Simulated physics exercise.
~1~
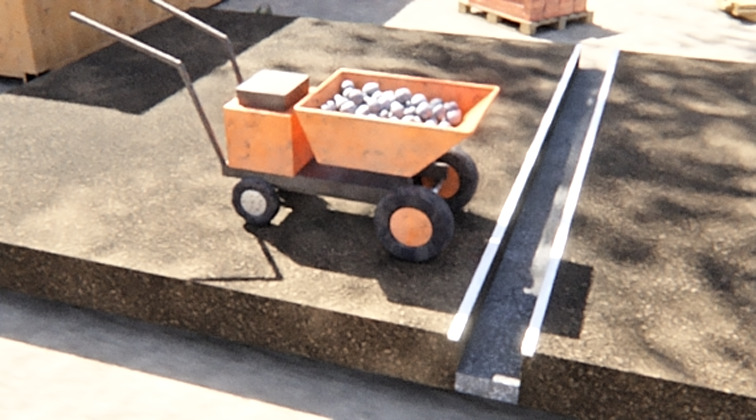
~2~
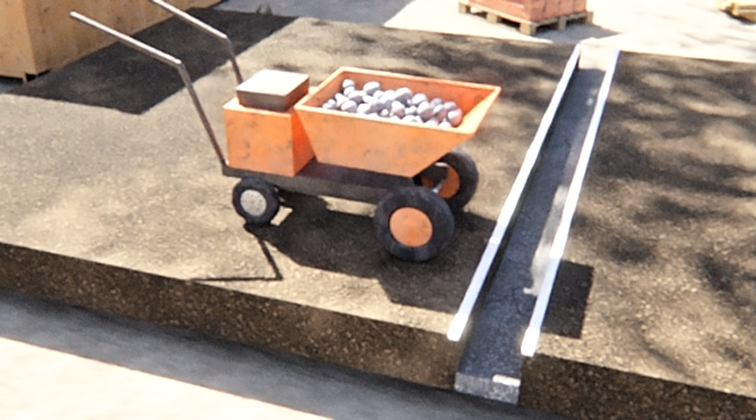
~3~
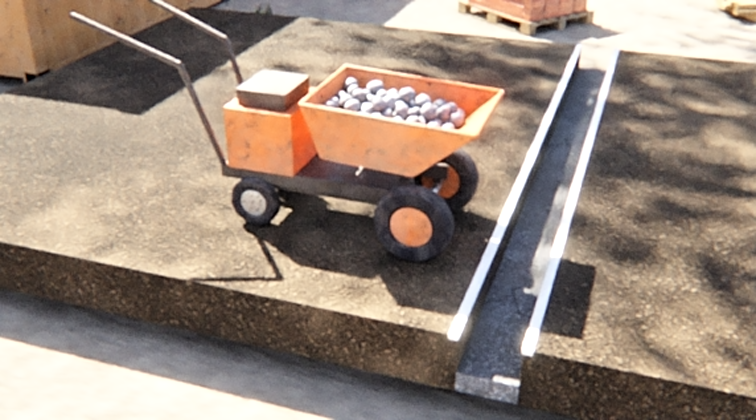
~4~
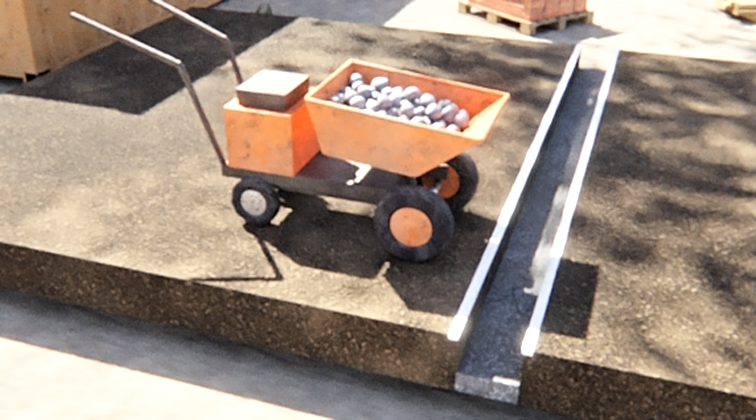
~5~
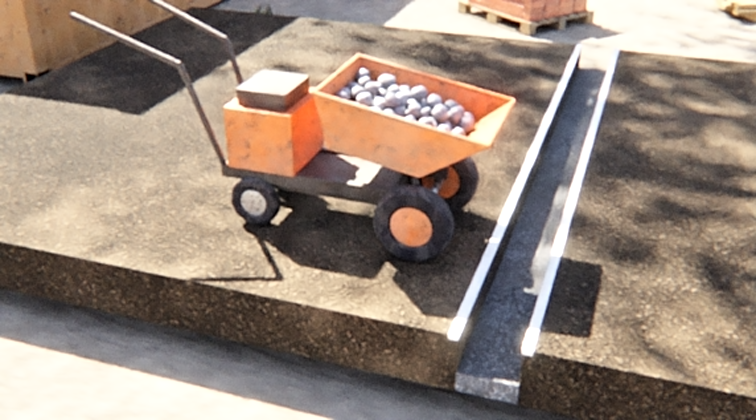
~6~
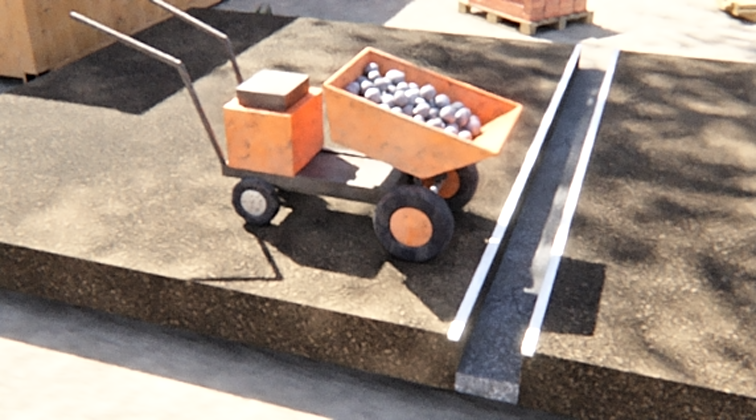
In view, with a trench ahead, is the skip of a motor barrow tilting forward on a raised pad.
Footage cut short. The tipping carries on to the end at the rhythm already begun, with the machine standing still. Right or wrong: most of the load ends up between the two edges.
Wrong.
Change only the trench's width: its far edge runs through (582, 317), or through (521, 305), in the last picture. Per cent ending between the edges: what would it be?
90 %, then 0 %.
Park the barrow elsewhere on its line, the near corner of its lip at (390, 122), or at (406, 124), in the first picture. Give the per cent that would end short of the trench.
Roughly 20 percent first, then roughly 10 percent.
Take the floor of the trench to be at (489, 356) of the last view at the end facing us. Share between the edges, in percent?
I'd put it at some 10 in a hundred.
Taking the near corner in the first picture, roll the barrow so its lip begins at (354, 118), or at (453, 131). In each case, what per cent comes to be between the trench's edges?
Result: 40 in a hundred, then 60 in a hundred.
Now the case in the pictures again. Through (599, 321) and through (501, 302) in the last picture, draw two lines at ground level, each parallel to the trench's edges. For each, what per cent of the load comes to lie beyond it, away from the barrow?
In order: 30 percent, then 80 percent.
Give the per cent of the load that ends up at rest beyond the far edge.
My estimate is close to 70 in a hundred.
Just after the last frame, skip tipped steeply; every one in the skip.
A moment on, skip tipped right over; the larger part in the skip; just a few in or heaped over the trench; roughly a quarter beyond it; just a few falling.
Further on, skip tipped right over; roughly a quarter in the skip; about a tenth in or heaped over the trench; roughly two thirds beyond it.
When it is over, skip tipped right over; about a tenth in the skip; roughly a quarter in or heaped over the trench; roughly two thirds beyond it.
